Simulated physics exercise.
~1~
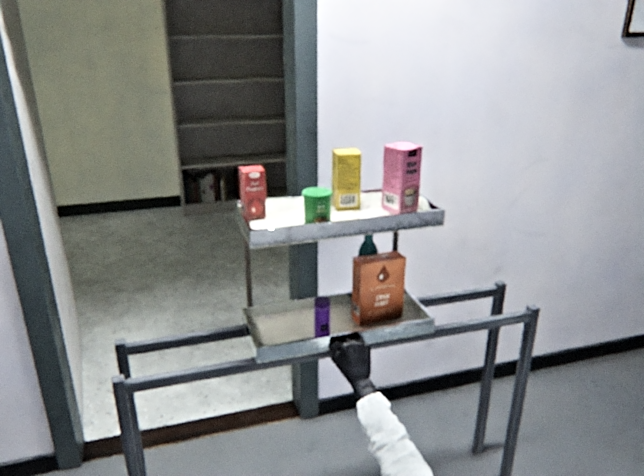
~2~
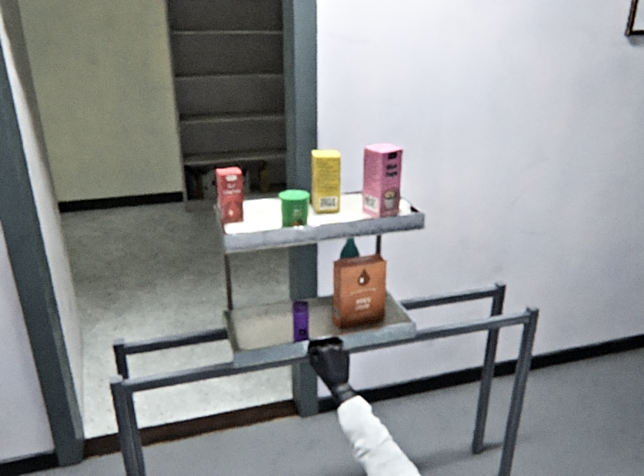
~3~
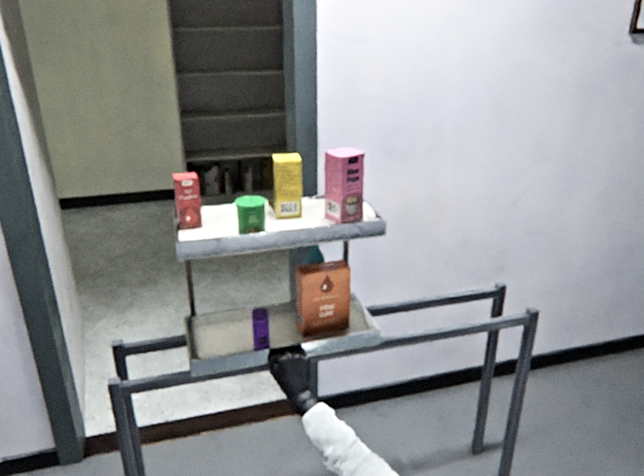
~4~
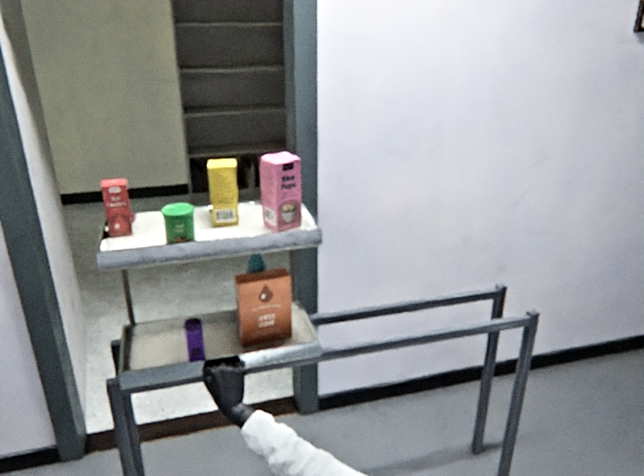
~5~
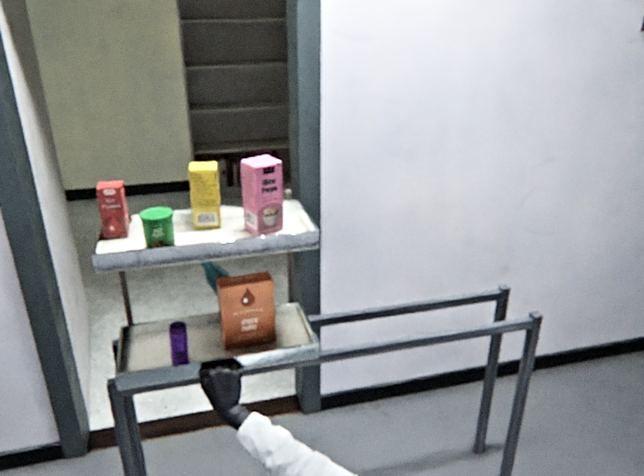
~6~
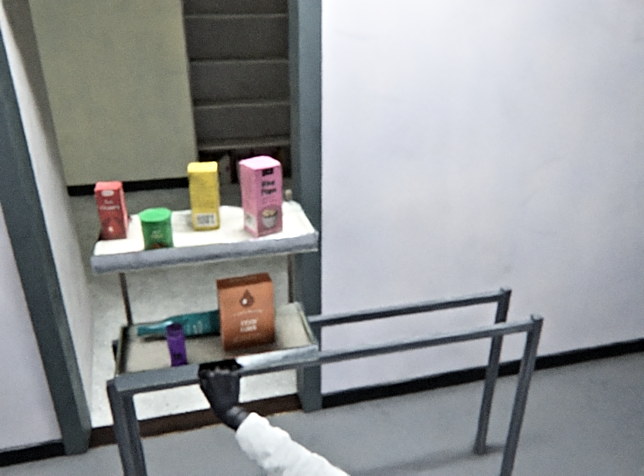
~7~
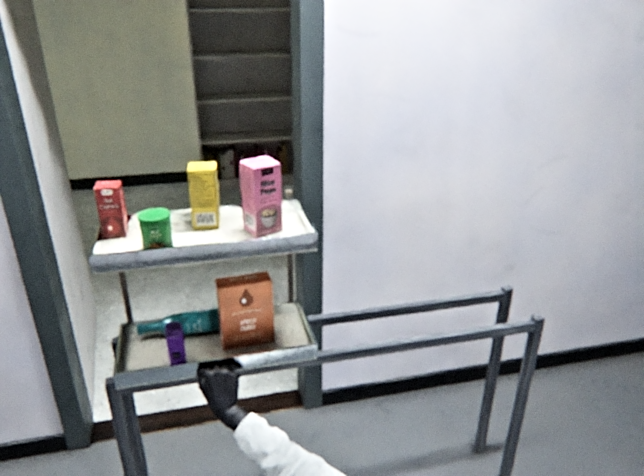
Gloved hand sliding a two-tier tray of packages left along rails until the turquoise bottle topples onto the lower shelf, others upright.
